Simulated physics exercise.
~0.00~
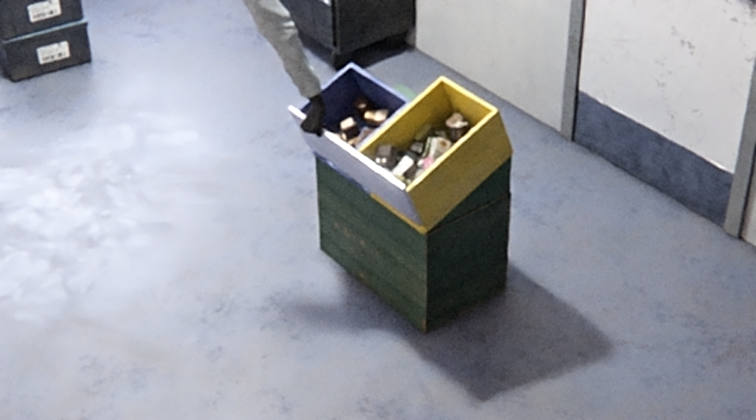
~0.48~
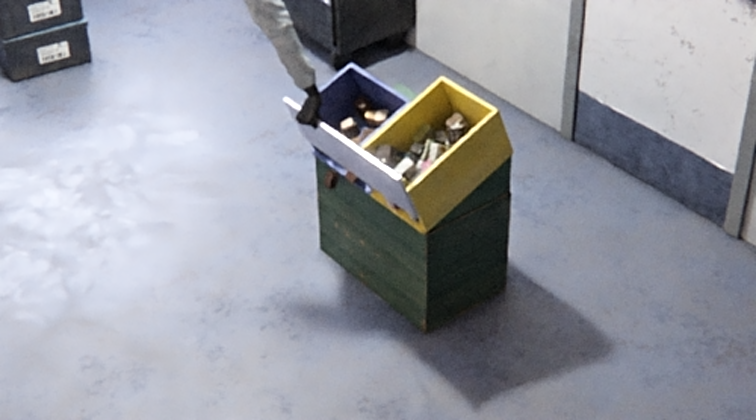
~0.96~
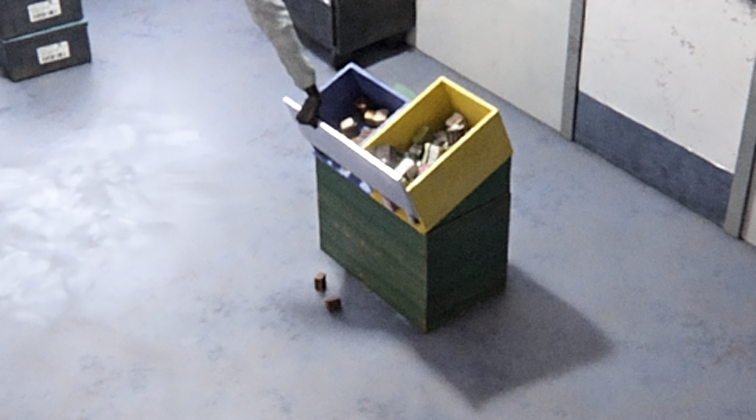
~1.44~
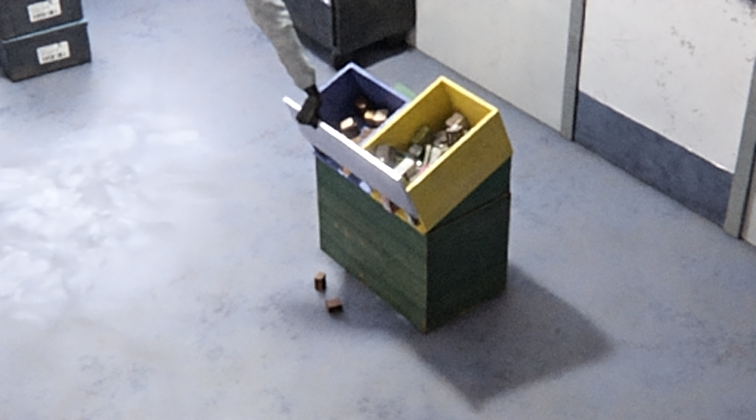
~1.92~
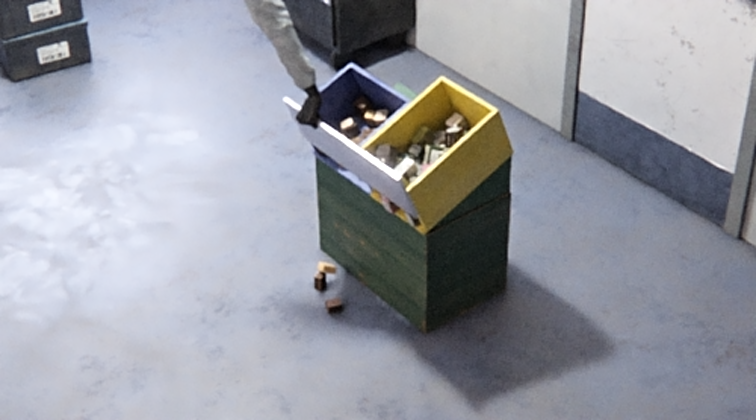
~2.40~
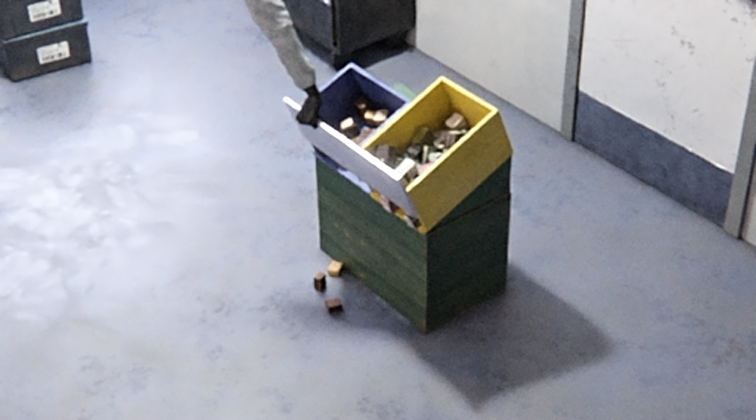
Small blocks dropping from a tilted blue chute beside a gloved hand, three ending on the floor, the yellow chute staying full.
